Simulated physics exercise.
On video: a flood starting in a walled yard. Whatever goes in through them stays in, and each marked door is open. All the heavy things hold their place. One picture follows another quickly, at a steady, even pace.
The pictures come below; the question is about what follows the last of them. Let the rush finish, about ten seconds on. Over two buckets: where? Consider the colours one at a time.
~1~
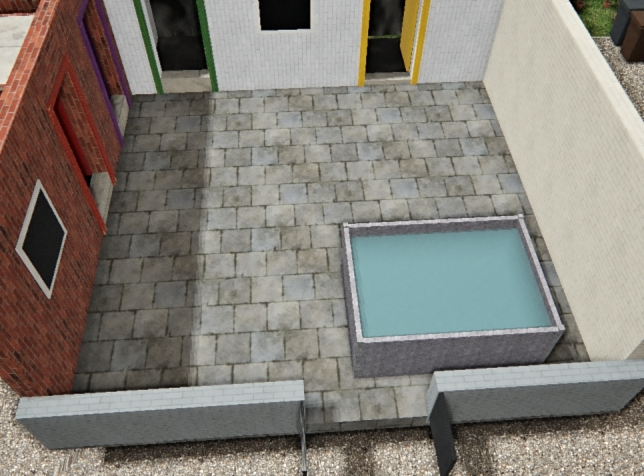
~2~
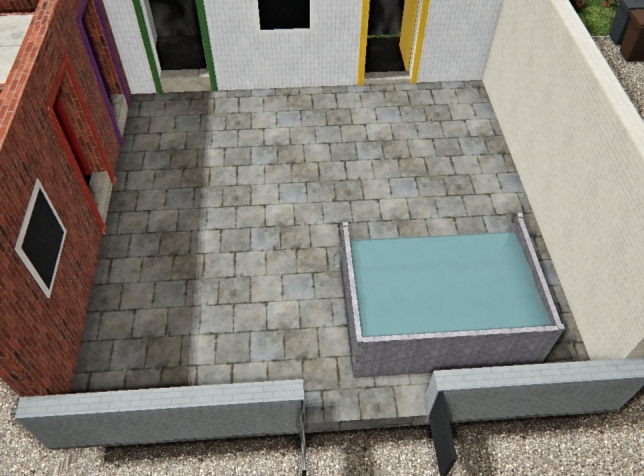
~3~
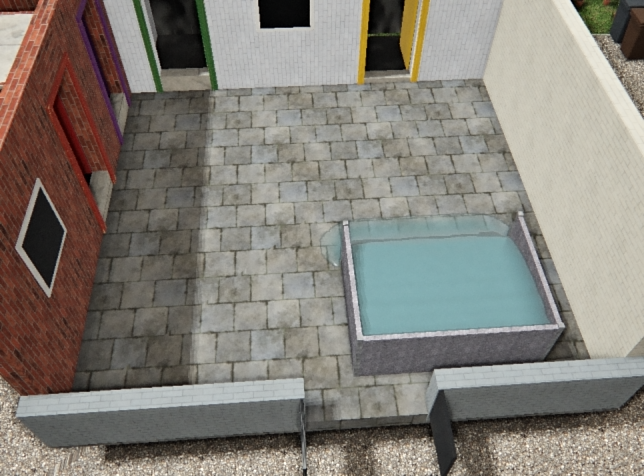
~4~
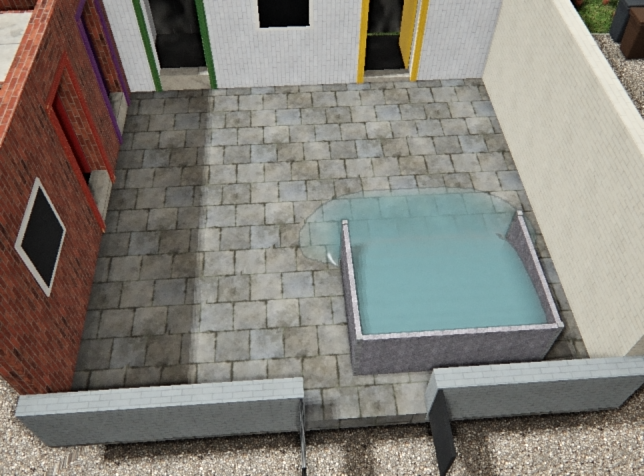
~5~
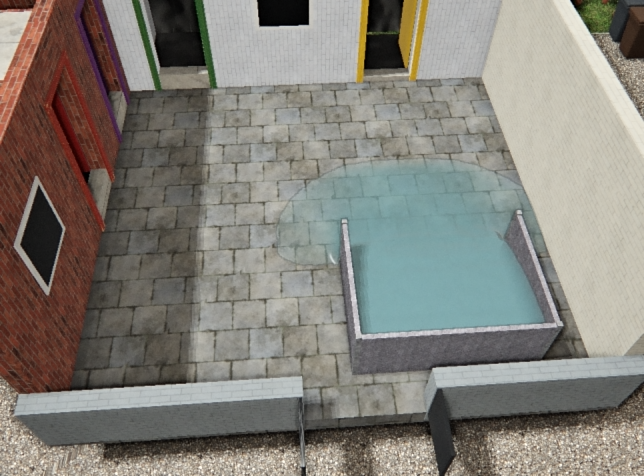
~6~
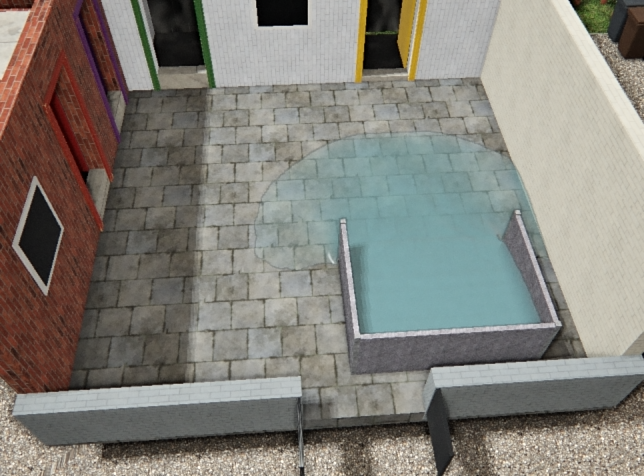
Red door no, yellow door yes, purple door no, green door no.
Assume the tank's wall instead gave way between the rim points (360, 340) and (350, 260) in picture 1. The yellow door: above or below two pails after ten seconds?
I'd say the yellow door stays within the limit.
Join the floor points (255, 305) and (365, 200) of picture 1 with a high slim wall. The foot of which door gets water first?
Earliest: The one in yellow.
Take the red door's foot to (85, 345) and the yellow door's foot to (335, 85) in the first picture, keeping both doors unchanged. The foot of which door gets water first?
Result: The yellow one.
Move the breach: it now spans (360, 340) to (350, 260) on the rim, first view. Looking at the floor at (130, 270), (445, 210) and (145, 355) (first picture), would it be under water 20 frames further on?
Taken in turn they're swamped, unwetted and swamped.
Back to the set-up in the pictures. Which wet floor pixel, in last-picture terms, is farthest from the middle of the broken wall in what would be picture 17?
Near (168, 93).
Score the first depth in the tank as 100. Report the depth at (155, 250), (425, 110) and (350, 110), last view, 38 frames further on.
8, 12 and 10 per cent, roughly.
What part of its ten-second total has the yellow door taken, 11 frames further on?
Estimate: Some 50 per cent.
A moment on, water covers 50 % of the floor; the red door not reached, the yellow door over two buckets in, the purple door not reached, the green door not reached.
Next, water covers 55 % of the floor; the red door not reached, the yellow door far over two buckets in, the purple door not reached, the green door wet at the sill, nothing in.
Then, water covers 60 % of the floor; the red door wet at the sill, nothing in, the yellow door far over two buckets in, the purple door wet at the sill, nothing in, the green door wet at the sill, nothing in.
Later, water covers 90 % of the floor; the red door wet at the sill, nothing in, the yellow door far over two buckets in, the purple door wet at the sill, nothing in, the green door wet at the sill, nothing in.
In the end, water covers 100 % of the floor; the red door wet at the sill, nothing in, the yellow door far over two buckets in, the purple door wet at the sill, nothing in, the green door wet at the sill, nothing in.
